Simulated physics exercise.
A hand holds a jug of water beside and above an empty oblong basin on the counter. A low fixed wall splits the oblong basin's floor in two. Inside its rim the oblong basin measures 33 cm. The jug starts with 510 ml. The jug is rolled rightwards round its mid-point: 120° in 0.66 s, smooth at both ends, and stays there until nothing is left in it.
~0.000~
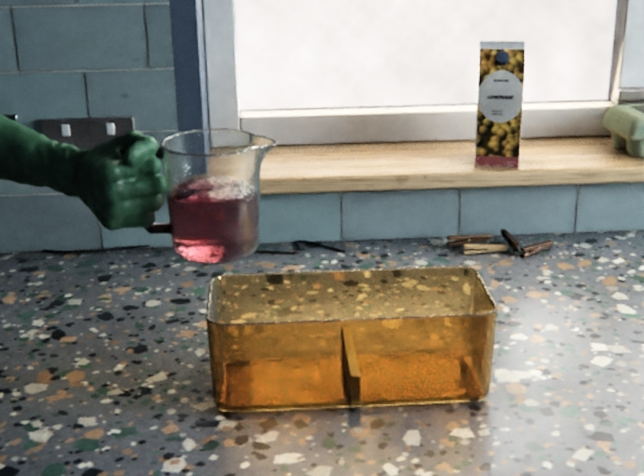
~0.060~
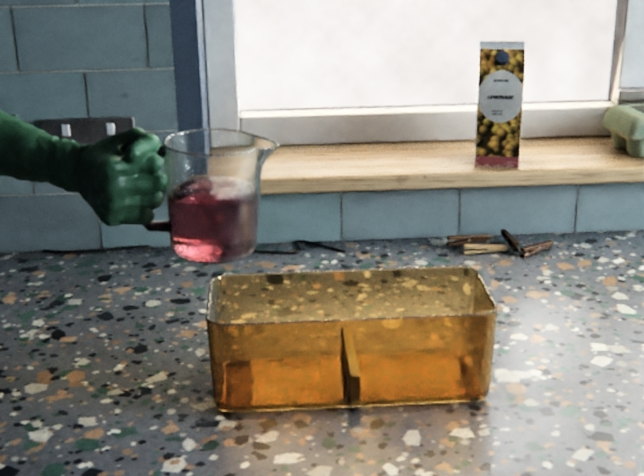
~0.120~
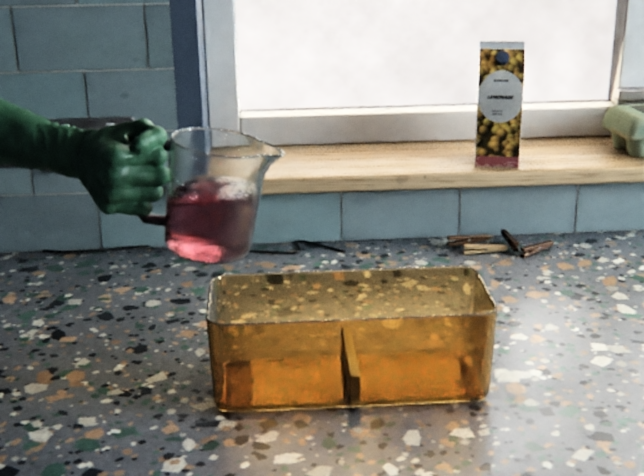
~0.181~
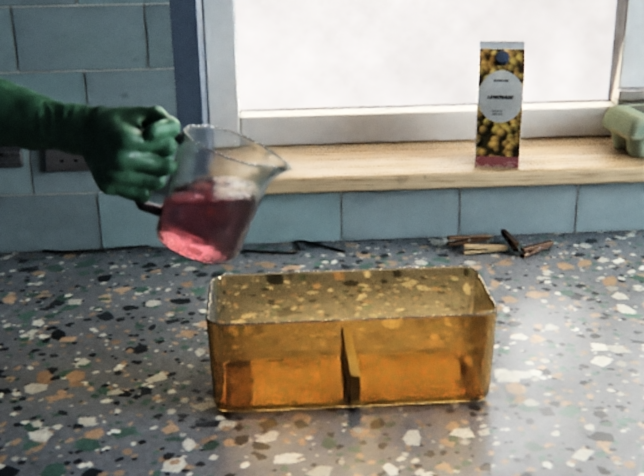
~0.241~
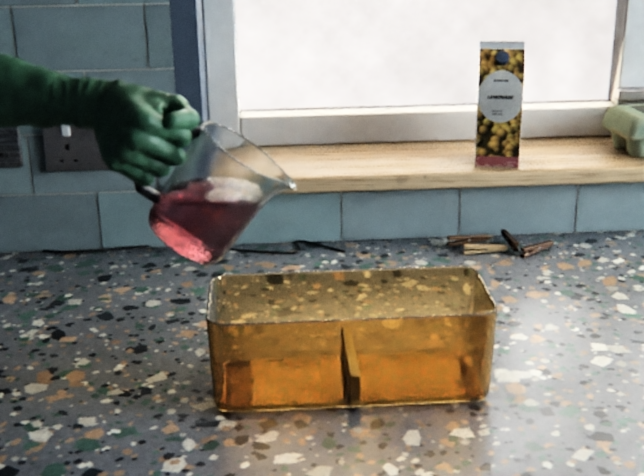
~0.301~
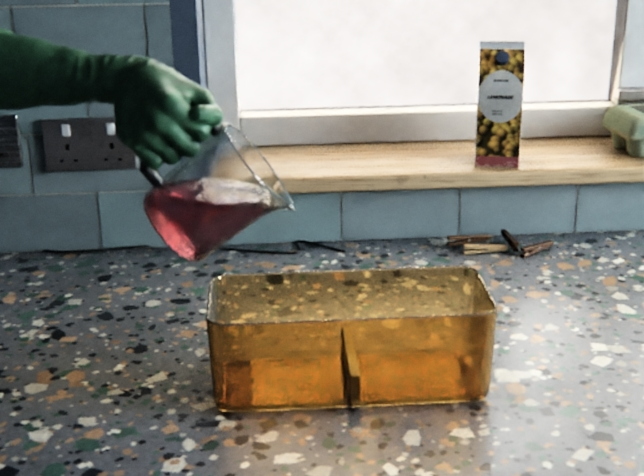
A green-gloved hand holds a clear jug of pink liquid, at first nearly still, then rolls it steadily rightwards until it is steeply tilted, the liquid shifting towards its spout. Below and to the right, an oblong amber basin with a low divider sits on a speckled counter. Seen from the front by an unmoving camera, a yellow-patterned carton stands on the wooden windowsill above blue tiles.
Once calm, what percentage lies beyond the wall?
The far part has some 8 per cent.
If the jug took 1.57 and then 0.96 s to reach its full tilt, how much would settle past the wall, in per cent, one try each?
In turn about 10 and 5 per cent.
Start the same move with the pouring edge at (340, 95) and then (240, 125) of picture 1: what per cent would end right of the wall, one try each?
First 85, then 10 per cent.
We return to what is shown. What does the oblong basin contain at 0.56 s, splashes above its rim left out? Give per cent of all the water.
About 26 per cent.
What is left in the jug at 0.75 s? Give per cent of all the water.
Near 5 in a hundred.
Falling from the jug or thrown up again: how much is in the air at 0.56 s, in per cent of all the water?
About 28 per cent.
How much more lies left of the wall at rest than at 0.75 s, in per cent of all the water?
About 3 per cent.
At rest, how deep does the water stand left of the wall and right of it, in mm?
Left about 22 mm, right about 2 mm.
By 0.56 s the tilt is 113° and 48 per cent is still to pour, 25 is left of the wall and 0 right of it.
By 0.75 s the tilt is 120° and 5 per cent is still to pour, 82 is left of the wall and 2 right of it.
By 0.94 s the tilt is 120° and 0 per cent is still to pour, 86 is left of the wall and 6 right of it.
By 1.16 s the tilt is 120° and 0 per cent is still to pour, 86 is left of the wall and 8 right of it.
At rest 86 per cent lies left of the wall, 8 right of it and 7 outside.
